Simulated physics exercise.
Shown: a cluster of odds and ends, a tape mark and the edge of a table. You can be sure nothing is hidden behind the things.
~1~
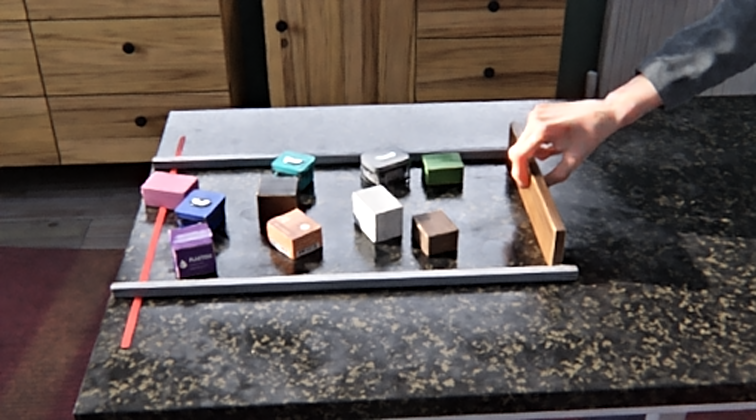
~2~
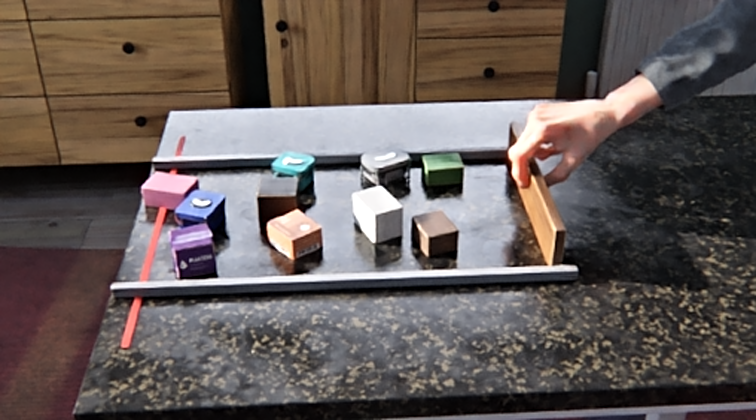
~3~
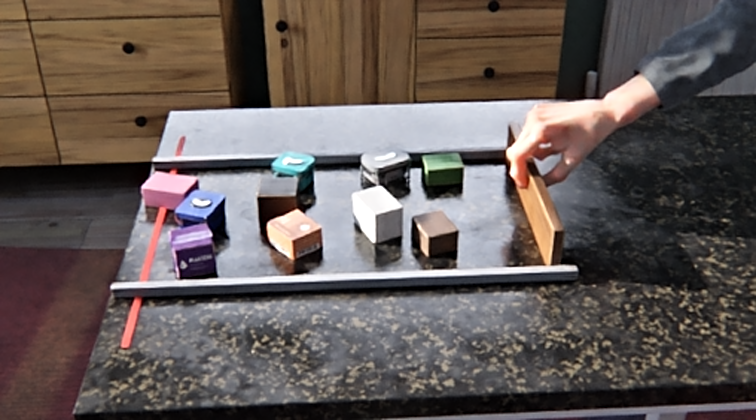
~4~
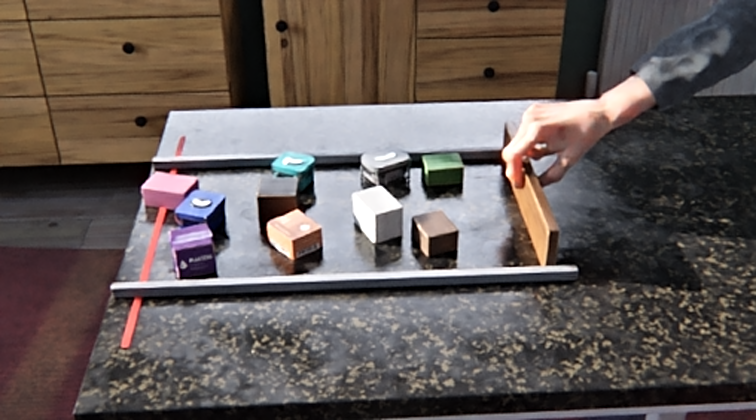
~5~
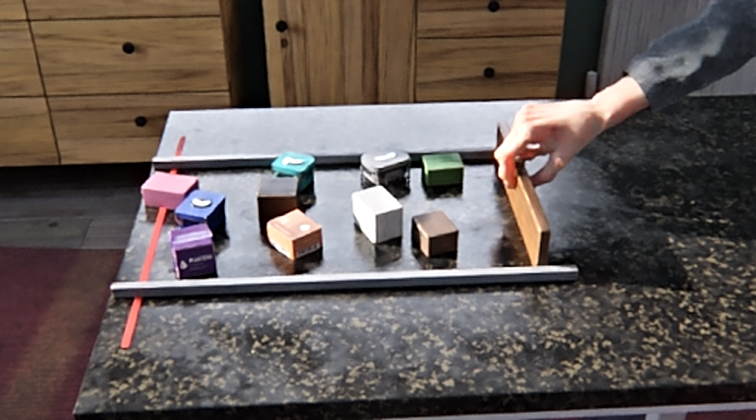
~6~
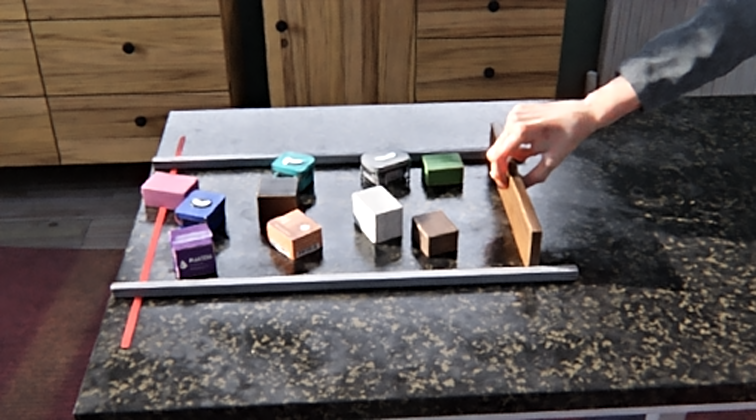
At the start, a hand holds a wooden board upright at the right of a dark speckled tabletop, with colourful small boxes and blocks spread between two rails and a red tape line at left. The hand stays still at first, then slides the board slightly left, while the boxes remain unmoved.
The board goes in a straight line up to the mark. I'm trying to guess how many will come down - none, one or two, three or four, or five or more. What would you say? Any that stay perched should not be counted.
I would say five or more.
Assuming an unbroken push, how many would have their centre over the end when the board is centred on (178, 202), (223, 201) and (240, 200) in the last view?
6; 1; 0.
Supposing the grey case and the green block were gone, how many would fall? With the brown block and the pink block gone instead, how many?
6 for the first case, 4 for the second.
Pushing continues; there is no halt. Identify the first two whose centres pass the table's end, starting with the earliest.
Order, earliest first: Pink block, purple box.
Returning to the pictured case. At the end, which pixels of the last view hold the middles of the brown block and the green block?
For the brown block it's (130, 248), and for the green block it's (150, 176).
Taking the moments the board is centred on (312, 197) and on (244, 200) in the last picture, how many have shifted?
Counts: 7 / 10.
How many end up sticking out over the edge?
The number overhanging is 2.
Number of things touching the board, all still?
Count: 2.
Soon after, none off yet; pink block at rest near (171, 192); purple box at rest near (193, 251); blue case at rest near (202, 215).
In the end, the number that fall off is five or more; gone, grey case, white block, orange box, turquoise case, black block, blue case, purple box and pink block.
